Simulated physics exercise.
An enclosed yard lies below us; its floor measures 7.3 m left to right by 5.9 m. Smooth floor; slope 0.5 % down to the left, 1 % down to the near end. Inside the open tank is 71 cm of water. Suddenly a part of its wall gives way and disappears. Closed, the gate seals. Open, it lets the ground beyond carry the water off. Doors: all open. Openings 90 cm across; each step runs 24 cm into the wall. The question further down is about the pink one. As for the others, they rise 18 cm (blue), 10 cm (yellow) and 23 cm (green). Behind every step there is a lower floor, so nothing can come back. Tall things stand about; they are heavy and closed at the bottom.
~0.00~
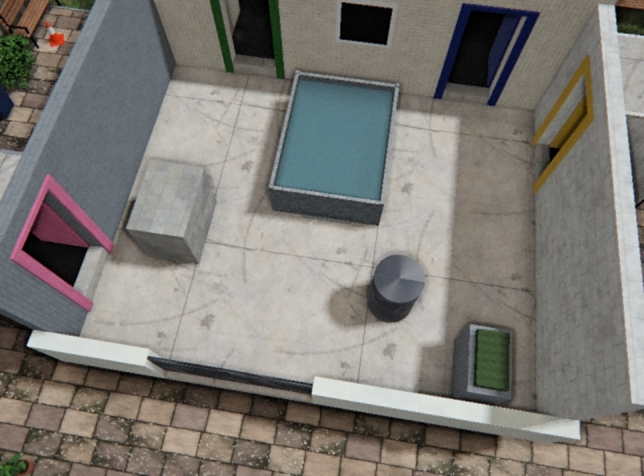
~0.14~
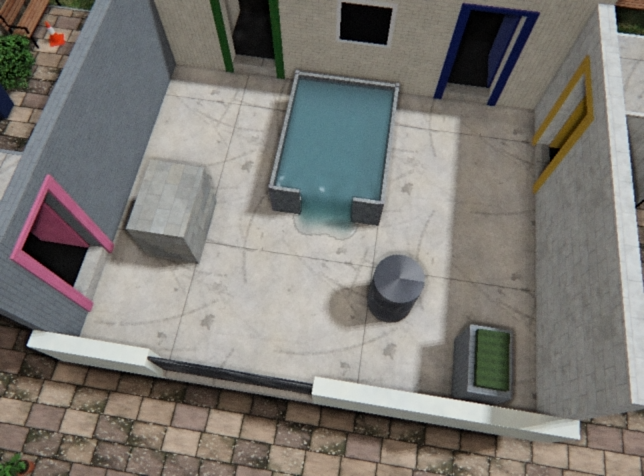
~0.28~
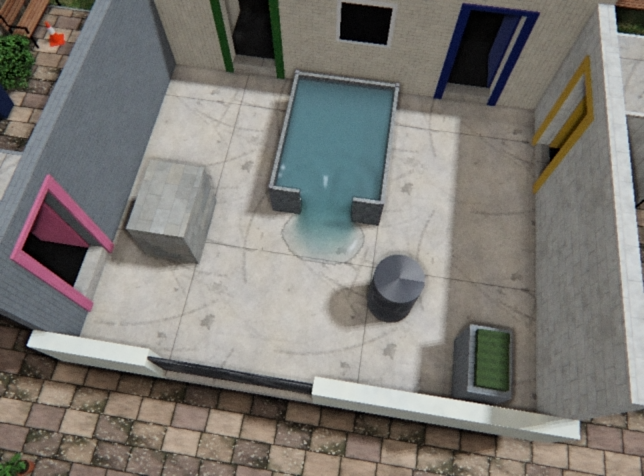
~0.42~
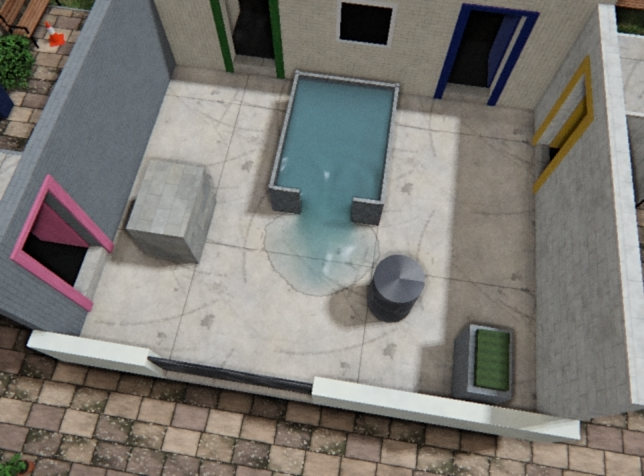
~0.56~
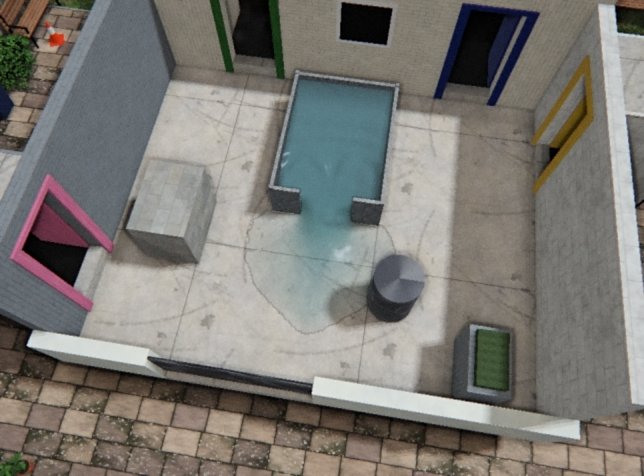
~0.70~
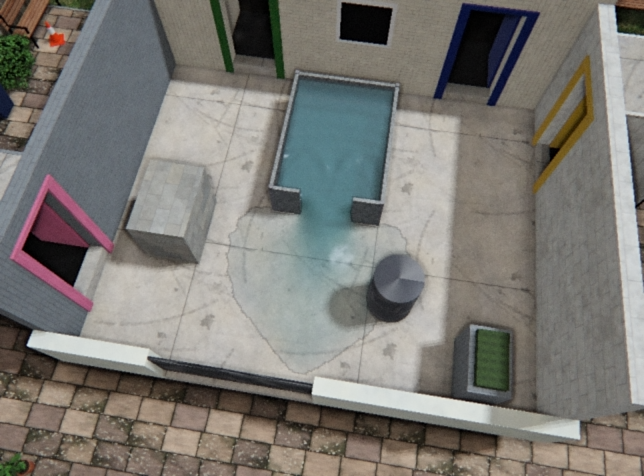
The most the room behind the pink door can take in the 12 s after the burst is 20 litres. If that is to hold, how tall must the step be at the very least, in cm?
Close to 17 cm is just enough.
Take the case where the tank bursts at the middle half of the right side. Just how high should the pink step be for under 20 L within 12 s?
In that case about 7.5 cm.
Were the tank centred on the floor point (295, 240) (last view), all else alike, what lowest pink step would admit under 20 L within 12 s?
At least some 20 centimetres tall.
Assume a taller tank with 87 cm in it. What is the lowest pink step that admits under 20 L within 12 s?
Around 21 cm high.
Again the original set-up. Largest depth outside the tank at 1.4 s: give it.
Max depth: Near 39 cm.
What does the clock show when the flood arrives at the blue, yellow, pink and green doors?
Times: Blue 6.0 s, yellow 4.5 s, pink 2.4 s, green 5.5 s.
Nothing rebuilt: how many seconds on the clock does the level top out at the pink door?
The level tops out around 4.0 s.
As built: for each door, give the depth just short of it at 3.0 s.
At the blue door the depth is 0 cm, at yellow 0 cm, at pink 16 cm and at green 0 cm.
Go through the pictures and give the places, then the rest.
The open tank at (337, 137) is whole and still, 71 cm deep; the pink door at (75, 255) is dry, in the first picture.
The gap is at (326, 208), the front 0.4 m out at (307, 231); the back of the open tank holds 71 cm, in the second picture.
The front is at (306, 256), 0.8 m from the gap at (326, 209); 0.8 m2 of floor is wet, 71 cm left at the back, in the third picture.
The front is at (310, 290), 1.4 m from the gap at (326, 209); 1.9 m2 of floor is wet, 71 cm left at the back, in the fourth picture.
The gap is at (326, 209), the front 2.0 m out at (300, 325); the back of the open tank holds 71 cm, in the fifth picture.
The gap is at (326, 209), the front 2.7 m out at (297, 366); the back of the open tank holds 65 cm; the pink door at (75, 255), 4.0 m from the gap, is still 2.3 m from the nearest water, in the sixth picture.
After 1.4 s water covers 25 % of the floor, deepest (39 cm) near (325, 227); it has not reached the pink door.
After 3.0 s water covers 45 % of the floor, deepest (34 cm) near (77, 345); 16 cm at the pink door, 0 litres in over its 27 cm step.
After 12.0 s water covers 95 % of the floor, deepest (14 cm) near (77, 345); 12 cm at the pink door, 0 litres in over its 27 cm step.
At the pink door as built, the water arrived by 2.5 s and peaked near 21 cm at 4.0 s.
Run again over the same 12 s with other heights there, 53 litres in over 14 cm, 7 litres over 19 cm. The limit of 20 litres is kept from about 17 cm up.
